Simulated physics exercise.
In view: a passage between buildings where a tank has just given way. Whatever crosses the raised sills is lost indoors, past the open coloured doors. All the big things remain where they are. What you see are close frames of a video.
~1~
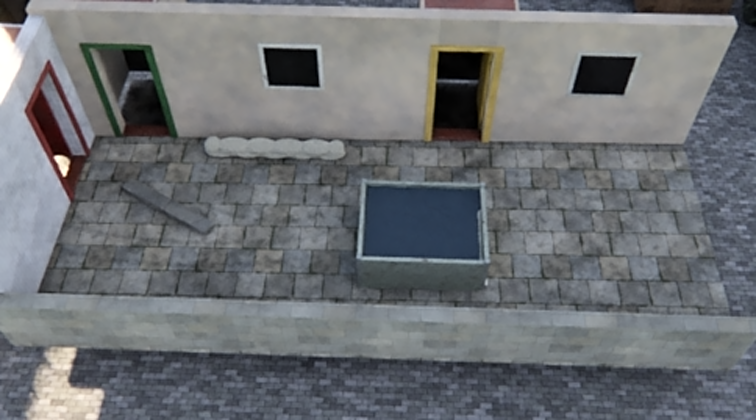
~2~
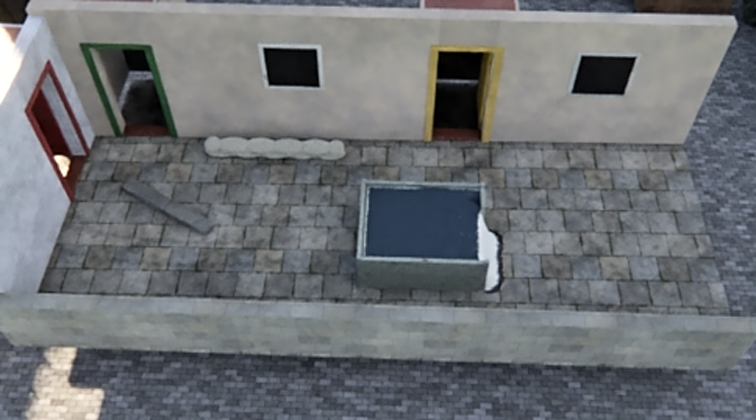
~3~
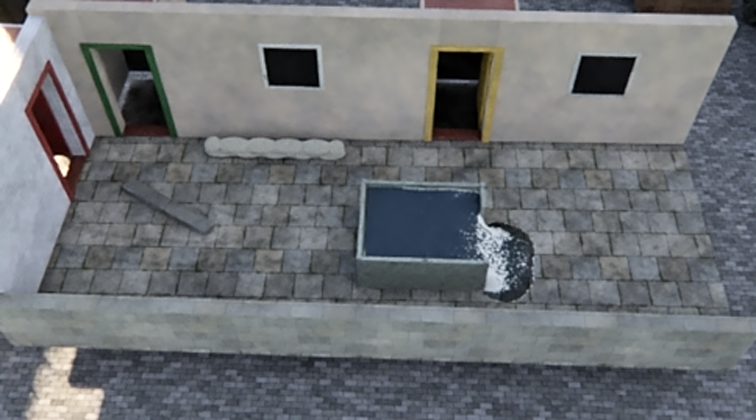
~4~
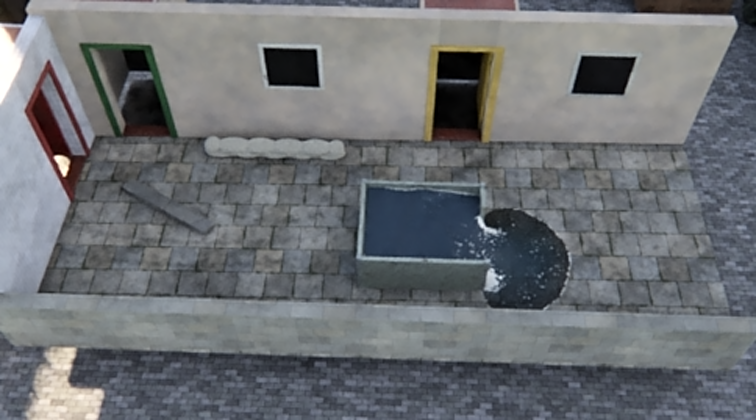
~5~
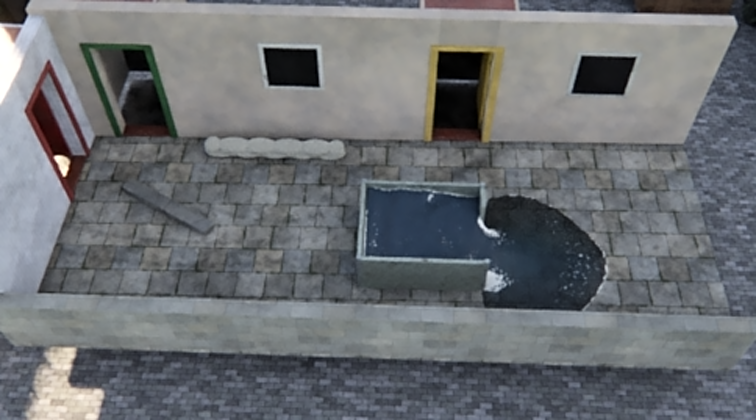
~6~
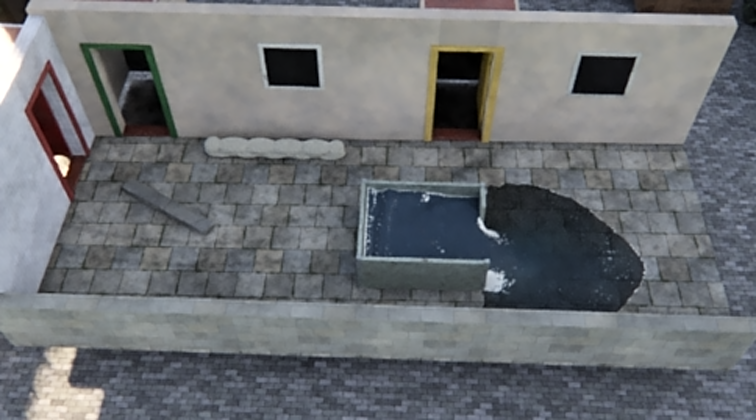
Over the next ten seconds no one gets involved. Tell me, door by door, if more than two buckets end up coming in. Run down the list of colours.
In the end the yellow door does not pass two buckets; the red door does not pass two buckets; the green door does not pass two buckets.
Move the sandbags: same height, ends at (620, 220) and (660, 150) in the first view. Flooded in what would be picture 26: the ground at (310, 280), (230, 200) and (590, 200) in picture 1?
First spot stays unwetted, second stays unwetted, third gets soaked.
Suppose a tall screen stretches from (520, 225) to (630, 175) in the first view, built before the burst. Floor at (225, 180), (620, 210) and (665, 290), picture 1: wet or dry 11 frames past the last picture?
Listed order: Spared, swamped, swamped.
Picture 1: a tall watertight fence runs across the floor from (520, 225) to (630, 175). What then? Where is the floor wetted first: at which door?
First: The yellow-painted one.
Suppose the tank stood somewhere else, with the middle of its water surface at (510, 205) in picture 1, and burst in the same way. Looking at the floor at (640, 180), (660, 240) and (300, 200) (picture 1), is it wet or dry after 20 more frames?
Soaked, soaked, bone-dry.
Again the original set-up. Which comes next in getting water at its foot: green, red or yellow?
Going by the pictures, it would be the yellow door.
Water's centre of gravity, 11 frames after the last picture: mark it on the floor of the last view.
Somewhere around (496, 255) in the last view.
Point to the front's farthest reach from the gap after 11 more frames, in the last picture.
Close to (661, 146), I think.
A moment on, water covers 25 % of the floor; the yellow door not reached, the red door not reached, the green door not reached.
Next, water covers 30 % of the floor; the yellow door not reached, the red door not reached, the green door not reached.
Then, water covers 30 % of the floor; the yellow door not reached, the red door not reached, the green door not reached.
Later, water covers 35 % of the floor; the yellow door wet at the sill, nothing in, the red door not reached, the green door not reached.
In the end, water covers 35 % of the floor; the yellow door wet at the sill, nothing in, the red door not reached, the green door not reached.
